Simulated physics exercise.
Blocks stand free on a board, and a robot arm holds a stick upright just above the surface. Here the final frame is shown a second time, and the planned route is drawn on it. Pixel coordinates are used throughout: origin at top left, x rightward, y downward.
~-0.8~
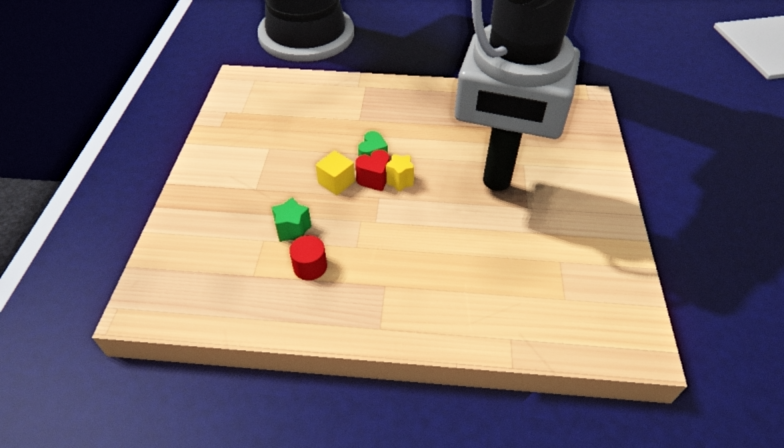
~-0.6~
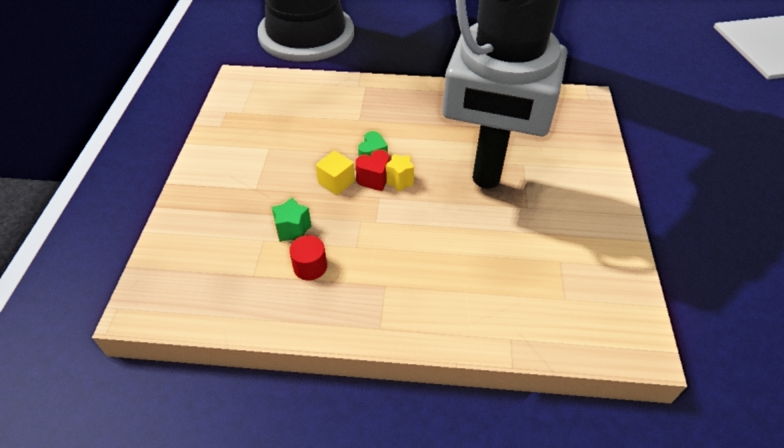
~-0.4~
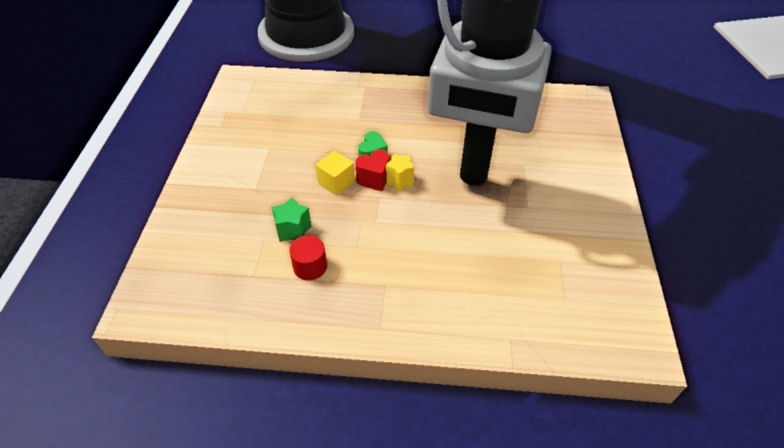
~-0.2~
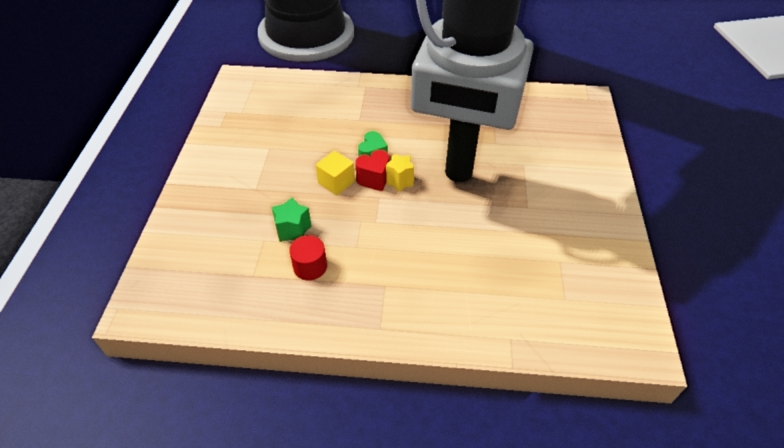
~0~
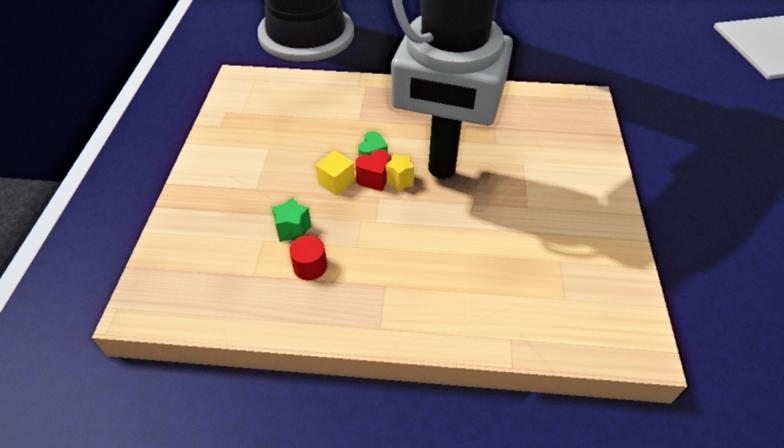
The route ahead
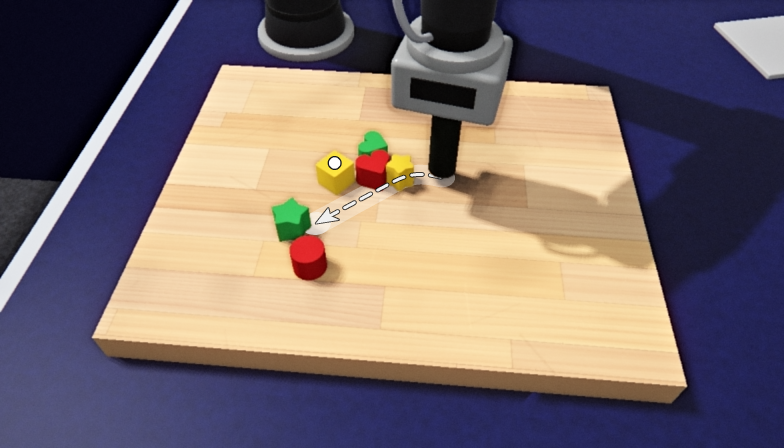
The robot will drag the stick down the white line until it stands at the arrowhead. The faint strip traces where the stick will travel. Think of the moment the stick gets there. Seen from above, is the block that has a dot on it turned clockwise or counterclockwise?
Clockwise from above.
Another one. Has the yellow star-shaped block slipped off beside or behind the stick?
I'd say no.
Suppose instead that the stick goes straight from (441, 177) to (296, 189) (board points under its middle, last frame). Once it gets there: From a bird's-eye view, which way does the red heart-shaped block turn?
Prediction: Clockwise.
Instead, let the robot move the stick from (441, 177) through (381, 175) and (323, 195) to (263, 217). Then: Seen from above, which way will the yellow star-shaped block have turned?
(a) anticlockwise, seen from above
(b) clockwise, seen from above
Answer: A.
Path on the board, from (441, 177) over (396, 180) and (357, 201) to (316, 223); the dot is on the yellow square.
The first path, step by step. One third of the way, stick at (396, 172); yellow square at (313, 165), turned 35° clockwise; red heart-shaped block at (348, 169); yellow star-shaped block at (374, 170), turned 15° anticlockwise.
Two thirds of the way, stick at (357, 193); yellow square at (298, 167), turned 100° clockwise; red heart-shaped block at (306, 186); yellow star-shaped block at (332, 190), turned 10° anticlockwise.
At the end, stick at (315, 215); green star-shaped block at (260, 225); yellow square at (296, 166), turned 110° clockwise; red heart-shaped block at (281, 188), turned 35° clockwise; yellow star-shaped block at (286, 211).
